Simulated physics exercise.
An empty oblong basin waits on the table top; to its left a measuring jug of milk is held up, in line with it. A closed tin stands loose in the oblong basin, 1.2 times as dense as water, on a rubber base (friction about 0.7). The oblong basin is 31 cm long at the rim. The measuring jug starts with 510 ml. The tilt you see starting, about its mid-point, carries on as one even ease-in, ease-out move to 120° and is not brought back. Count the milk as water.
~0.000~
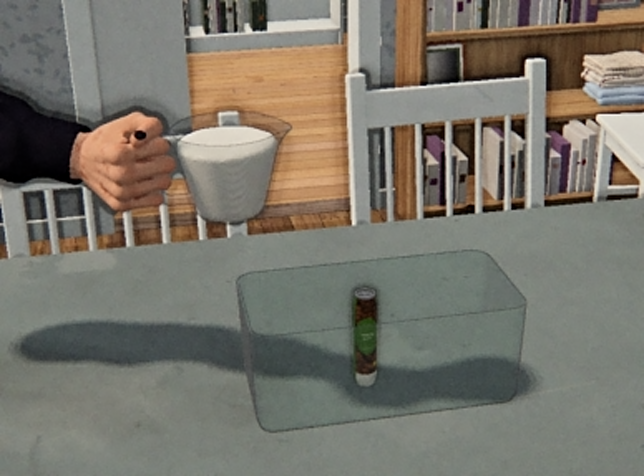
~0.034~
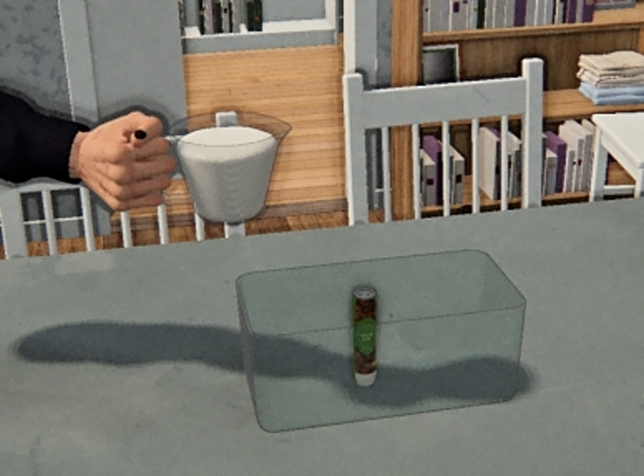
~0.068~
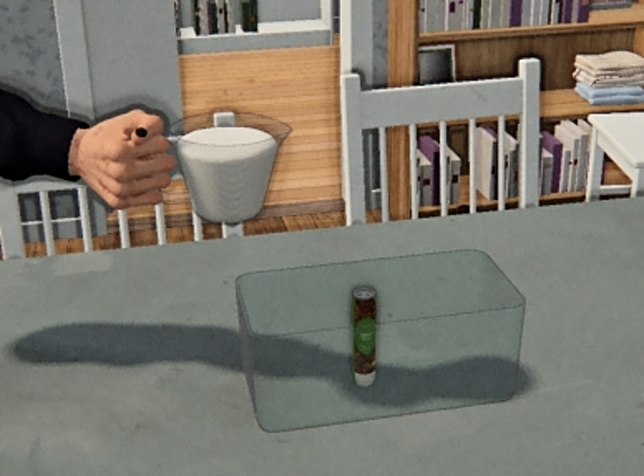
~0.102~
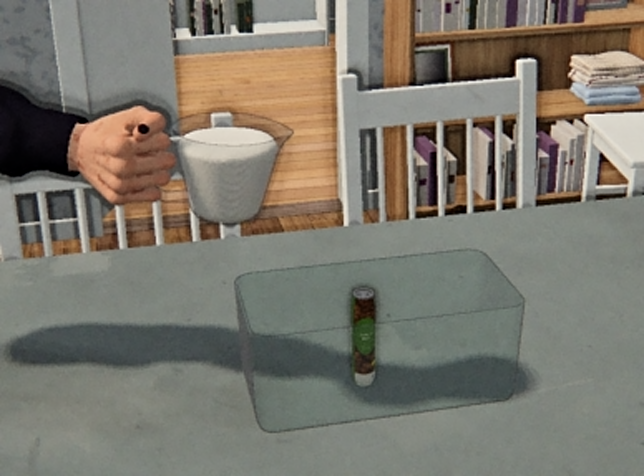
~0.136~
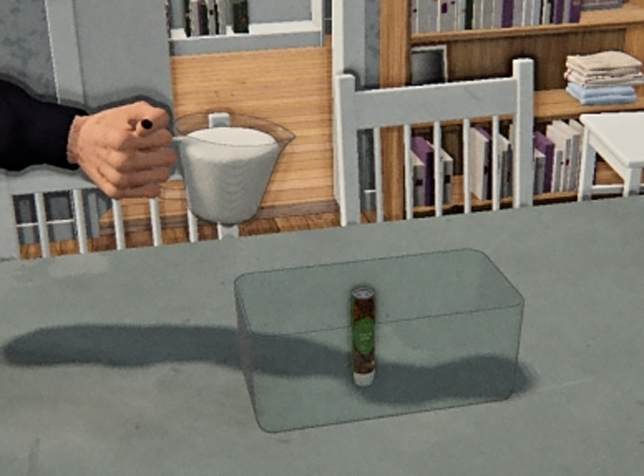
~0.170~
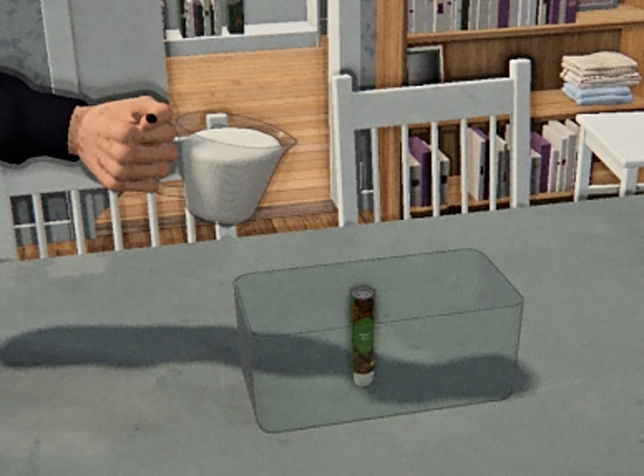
A hand holding a measuring jug of milk tilts it slightly to the right.
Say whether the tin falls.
The tin falls.
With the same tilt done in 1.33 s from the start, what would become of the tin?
Then it topples.
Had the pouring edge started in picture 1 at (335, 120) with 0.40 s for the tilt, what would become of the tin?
Then it topples.
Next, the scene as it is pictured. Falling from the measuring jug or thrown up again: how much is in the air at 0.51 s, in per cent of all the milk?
Some 38 per cent.
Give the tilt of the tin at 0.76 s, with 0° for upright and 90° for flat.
About 5°.
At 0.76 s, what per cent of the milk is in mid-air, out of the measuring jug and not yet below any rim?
Some 8 per cent.
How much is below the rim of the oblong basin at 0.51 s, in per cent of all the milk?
About 12 per cent.
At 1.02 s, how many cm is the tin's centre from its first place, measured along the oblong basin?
Some 9 cm.
By 0.51 s the tilt is 84° and 50 per cent is still to pour; the tin stands where it began.
By 0.76 s the tilt is 119° and 1 per cent is still to pour; the tin leans 7°.
By 1.02 s the tilt is 120° and 0 per cent is still to pour; the tin lies on its side.
By 1.31 s the tilt is 120° and 0 per cent is still to pour; the tin lies on its side.
At rest the tin lies on its side.
